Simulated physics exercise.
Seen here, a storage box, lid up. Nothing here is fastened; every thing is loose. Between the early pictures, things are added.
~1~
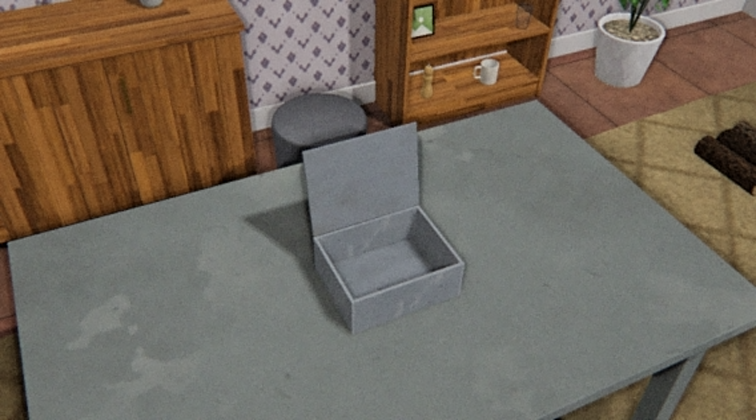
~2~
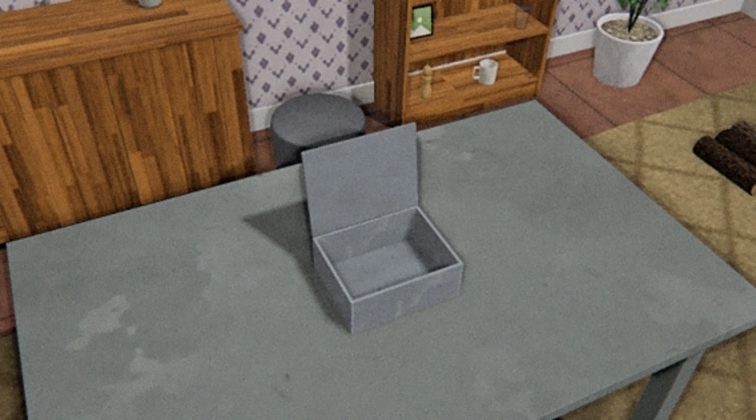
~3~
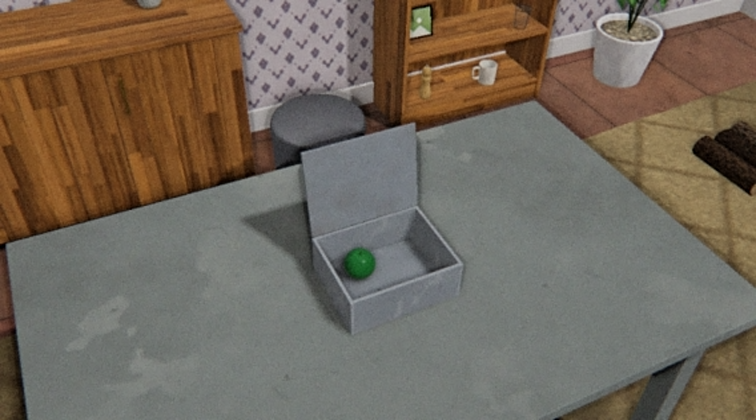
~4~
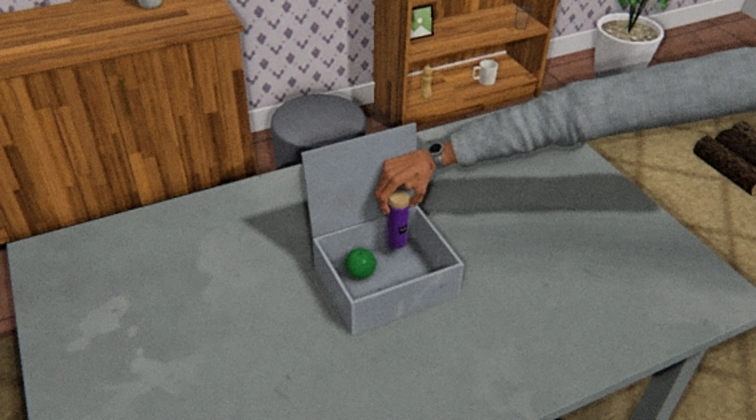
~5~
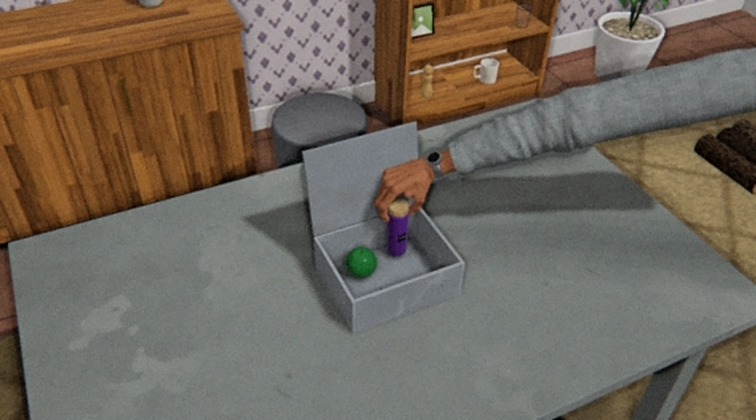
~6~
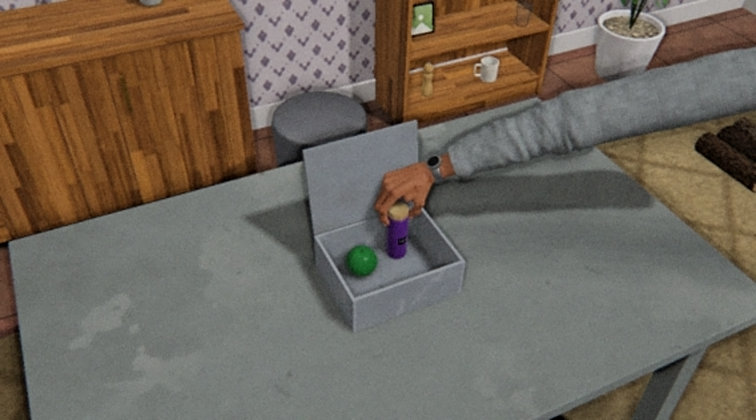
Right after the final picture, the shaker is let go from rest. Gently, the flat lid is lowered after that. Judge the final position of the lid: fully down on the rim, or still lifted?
Final position: Fully down on the rim.
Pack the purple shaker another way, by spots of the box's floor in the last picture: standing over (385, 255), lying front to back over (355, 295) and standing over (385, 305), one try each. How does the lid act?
Lid: First closed, second closed, third open.
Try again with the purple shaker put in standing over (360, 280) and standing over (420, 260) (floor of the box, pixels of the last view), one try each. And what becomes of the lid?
For the first packing it seals the box, and for the second it cannot come down.
Then, 1.60 s after the last picture, lid 62° above the rim; purple shaker tipped 4° from how it was near (398, 232).
Then, 2.20 s after the last picture, lid 23° above the rim; purple shaker tipped 48° from how it was near (409, 249).
At rest, lid shut; tipped over in the box, purple shaker; green apple in place. Seen from the same camera at the end, purple shaker near (405, 272).
